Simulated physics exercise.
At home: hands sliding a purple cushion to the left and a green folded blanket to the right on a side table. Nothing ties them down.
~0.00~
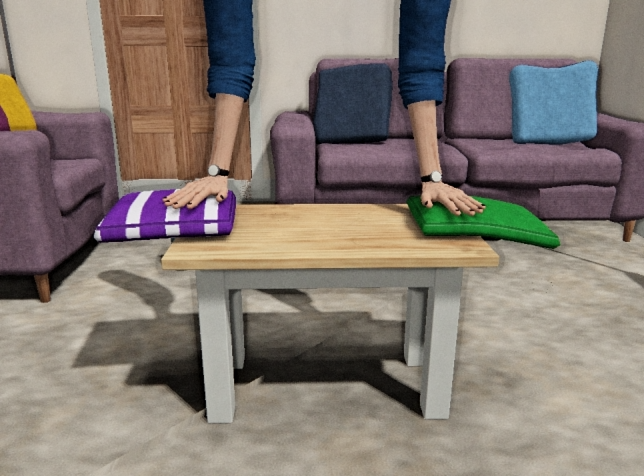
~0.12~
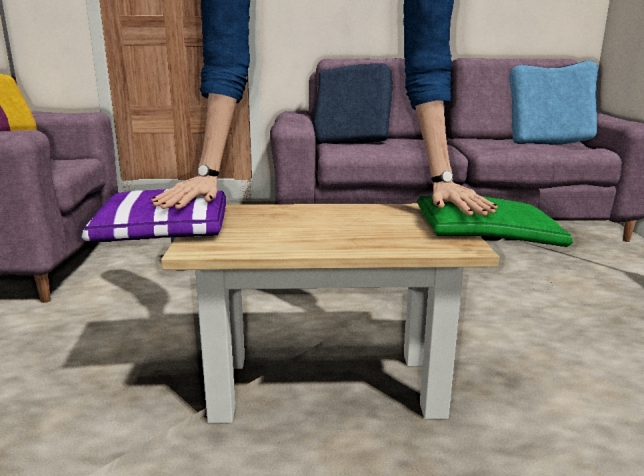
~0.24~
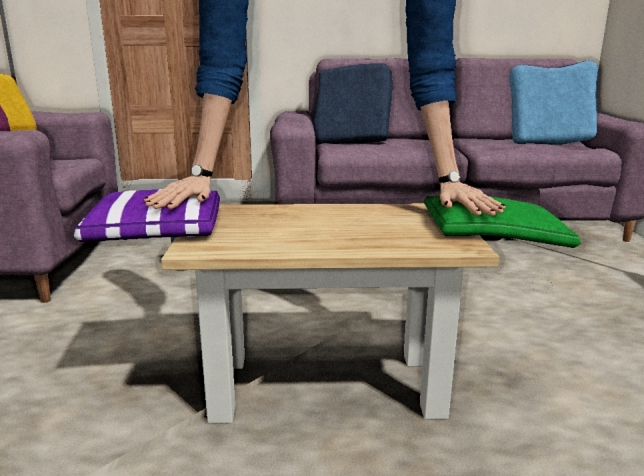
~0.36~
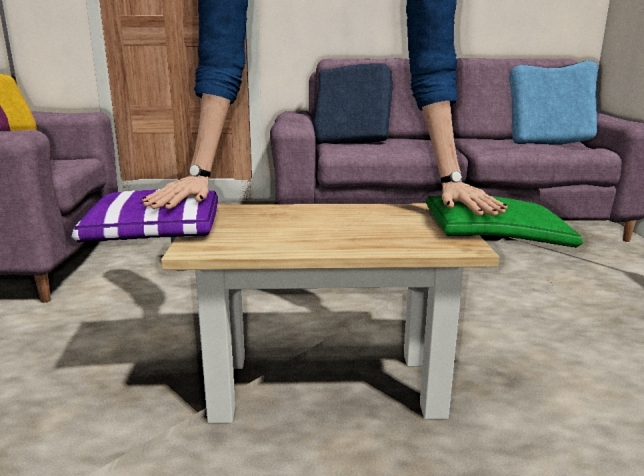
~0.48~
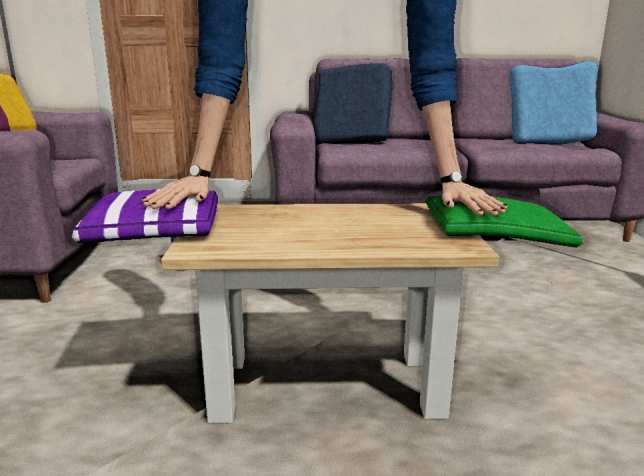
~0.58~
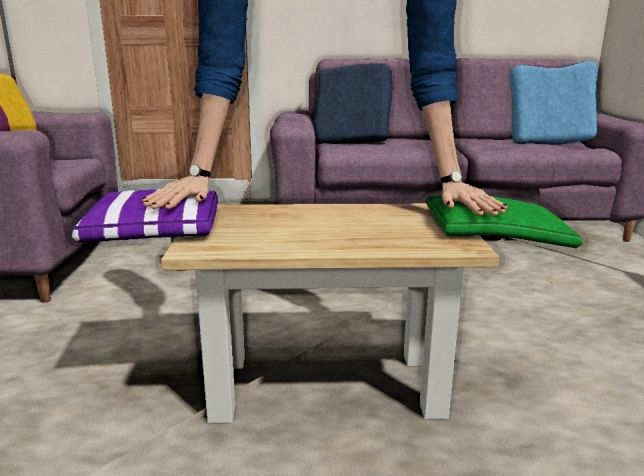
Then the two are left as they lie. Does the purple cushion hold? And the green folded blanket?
The purple cushion slumps off the end. The green folded blanket tips over and falls.
Around 0.92 s, cushion falling near (152, 278); folded blanket falling near (501, 278).
Around 1.20 s, cushion on the floor near (125, 352); folded blanket falling near (556, 321).
Finally, cushion on the floor near (110, 366); folded blanket on the floor near (586, 370). The purple cushion tips over and falls and the green folded blanket goes down.
